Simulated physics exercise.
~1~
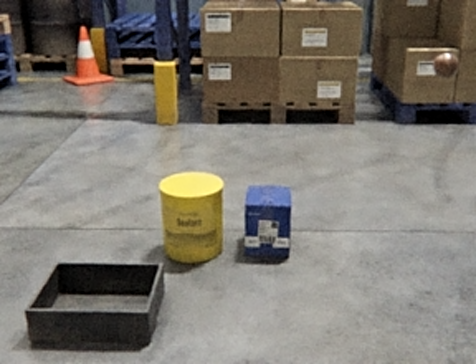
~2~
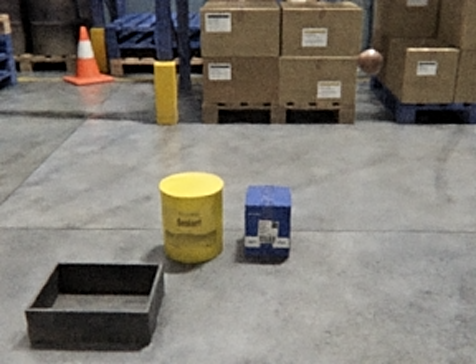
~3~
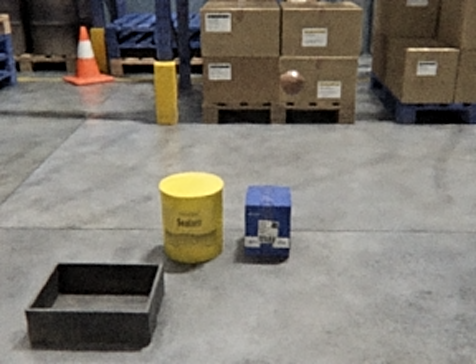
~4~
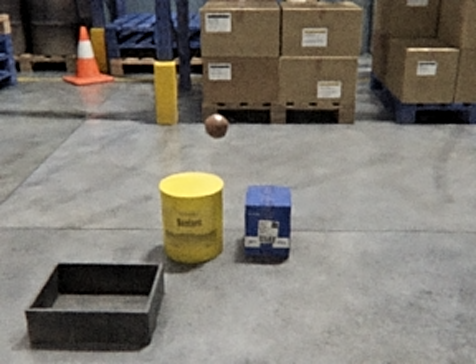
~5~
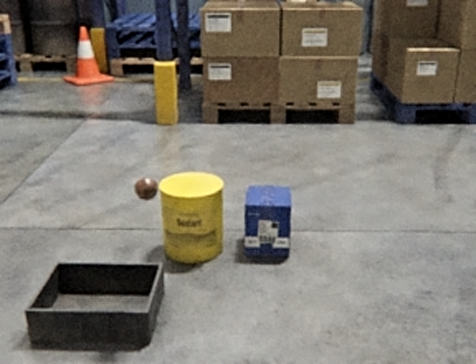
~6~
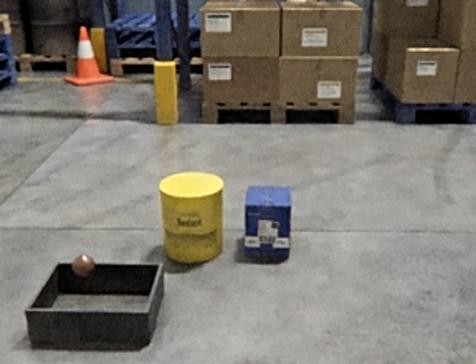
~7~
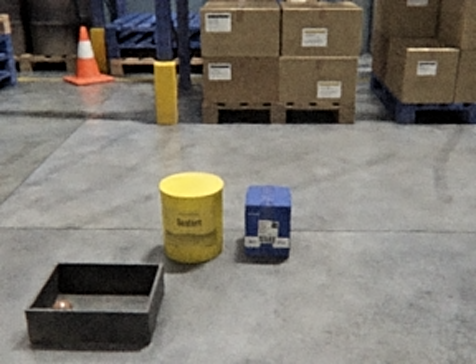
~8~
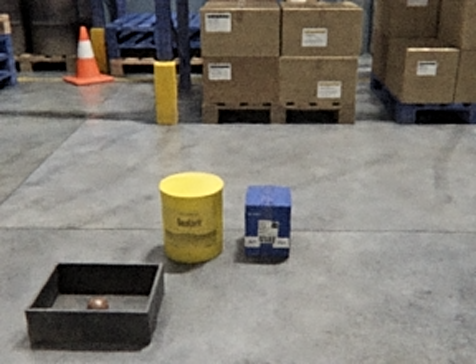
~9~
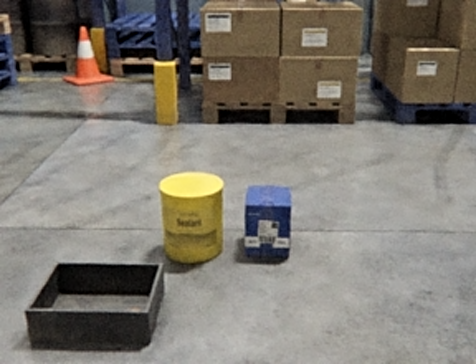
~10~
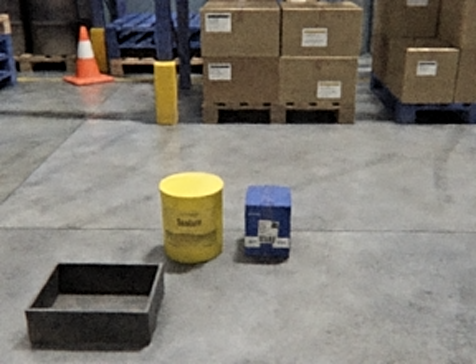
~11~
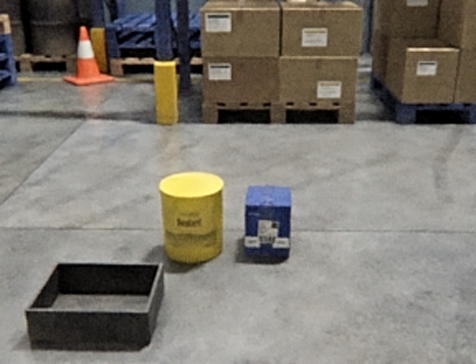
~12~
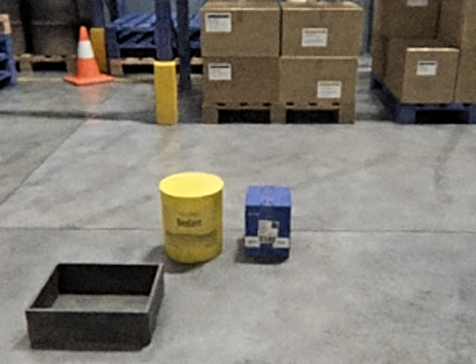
At first, a small round brown object, like an onion, is in the air at the upper right of a warehouse, in front of stacked cardboard boxes. It flies left across the boxes, then curves downward above a yellow pail and a blue parcel standing on the concrete floor. Passing the pail on its left side, it drops toward an open dark box in the lower left. It falls inside, then shifts a little to the right near the bottom. Finally, it is hidden from view within the box, while the pail and parcel remain standing undisturbed.
